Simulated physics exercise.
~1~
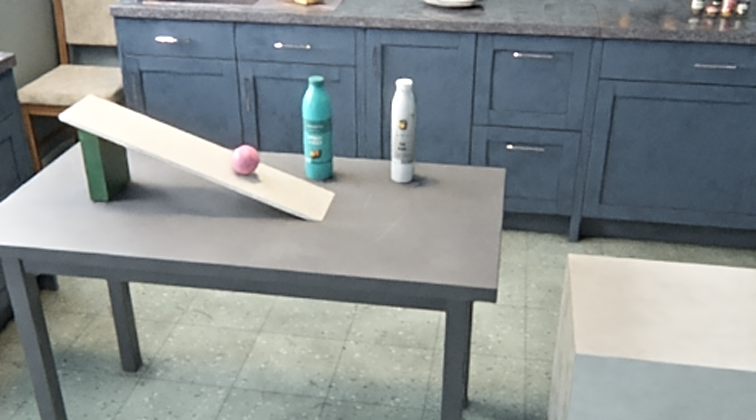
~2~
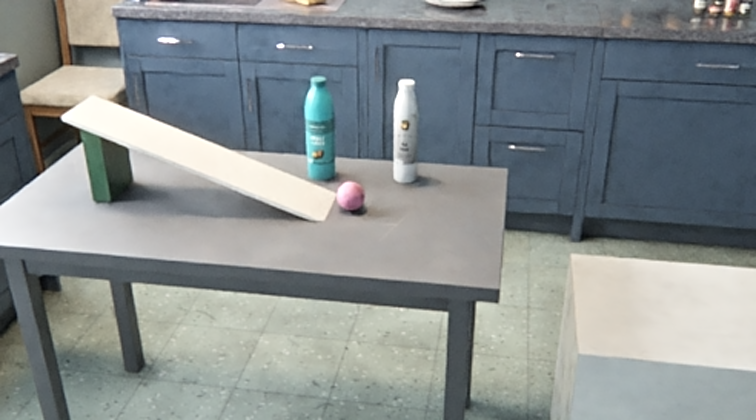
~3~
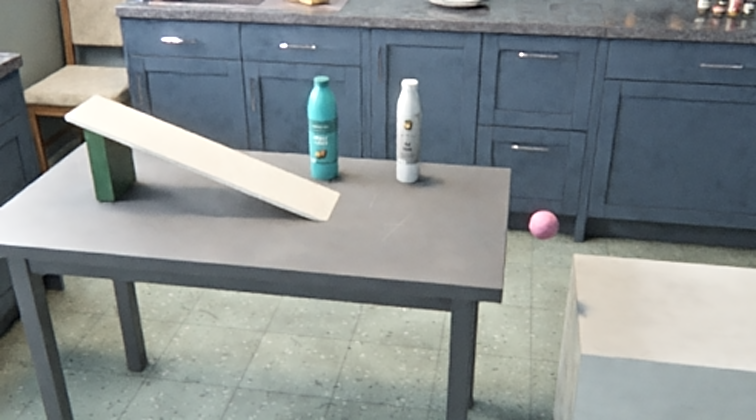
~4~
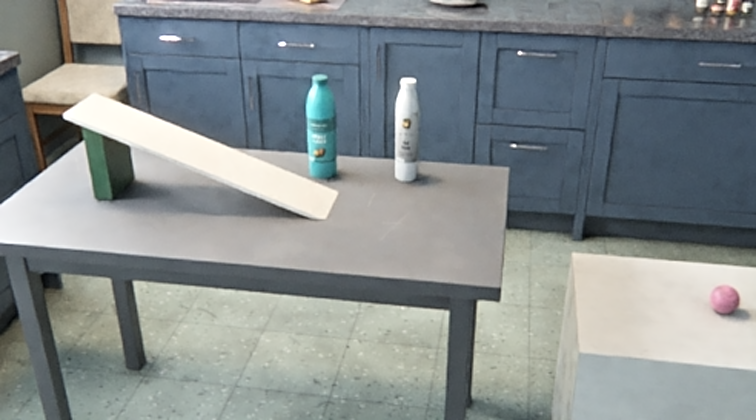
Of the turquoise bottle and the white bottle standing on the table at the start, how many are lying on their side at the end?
None of them are lying on their side. Both the turquoise bottle and the white bottle are still upright at the end.
